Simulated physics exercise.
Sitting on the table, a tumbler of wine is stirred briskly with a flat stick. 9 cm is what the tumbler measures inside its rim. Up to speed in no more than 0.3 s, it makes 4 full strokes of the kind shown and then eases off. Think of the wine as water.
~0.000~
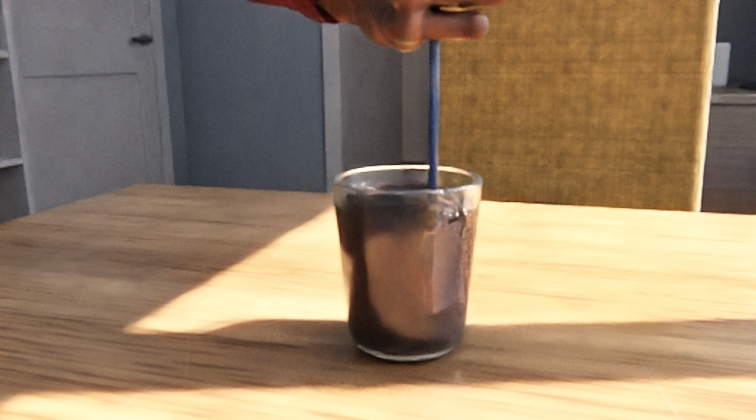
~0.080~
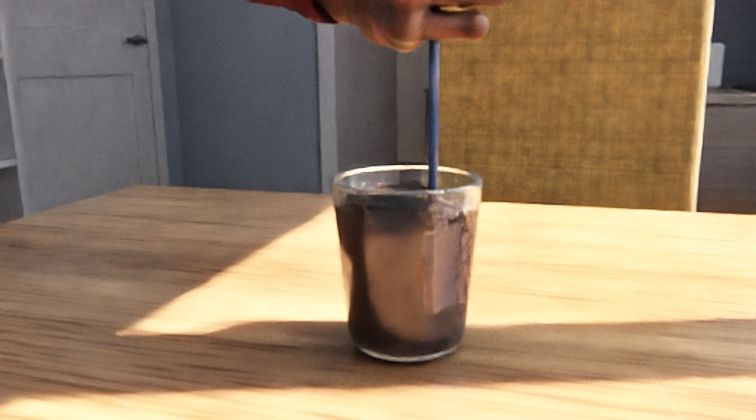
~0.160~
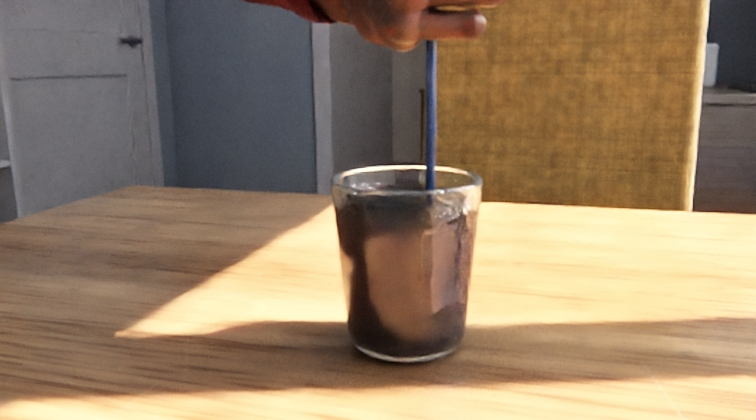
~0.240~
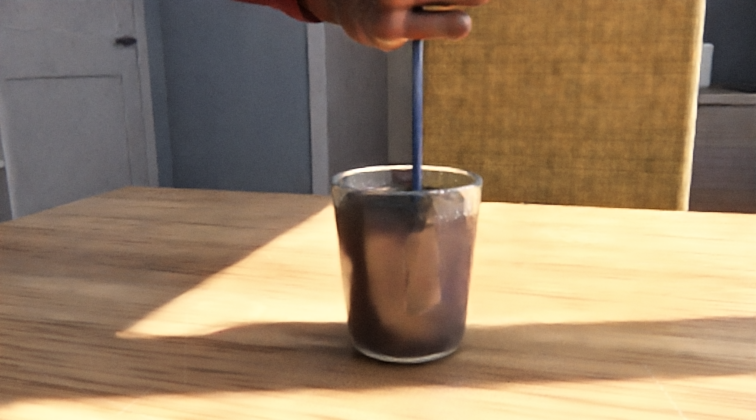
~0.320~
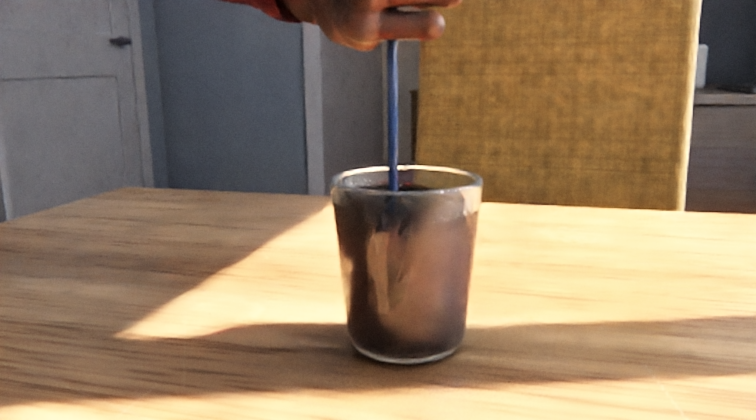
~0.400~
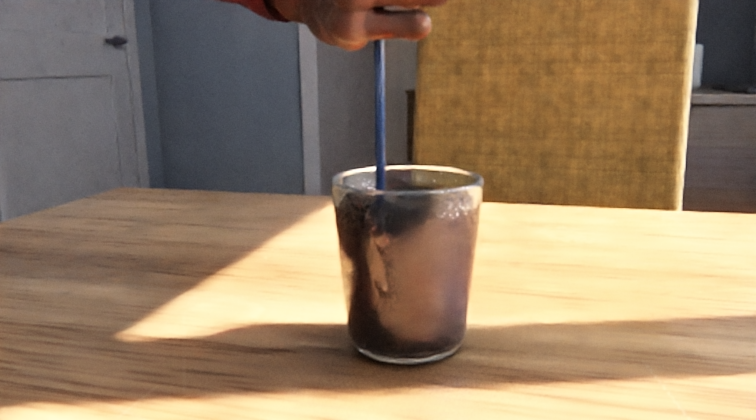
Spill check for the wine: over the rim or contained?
Contained.
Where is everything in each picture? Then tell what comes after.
The stem is at (434, 76); the wine meets the walls at (343, 194) and (474, 202); the rim runs from (339, 178) to (479, 185), in the first frame.
The stem is at (434, 77); the wine meets the walls at (343, 194) and (474, 202), in the second frame.
The stem is at (431, 76); the wine meets the walls at (342, 194) and (473, 202), in the third frame.
The stem is at (417, 76); the wine meets the walls at (343, 193) and (474, 207), in the fourth frame.
The stem is at (392, 76); the wine meets the walls at (341, 189) and (474, 204), in the fifth frame.
The stem is at (379, 76); the wine meets the walls at (341, 191) and (474, 197), in the sixth frame.
After 0.90 s 0 ml is over the rim.
After 1.40 s 0 ml is over the rim.
After 1.91 s 0 ml is over the rim.
After 2.41 s 0 ml is over the rim.
In the end 0 ml is over the rim.
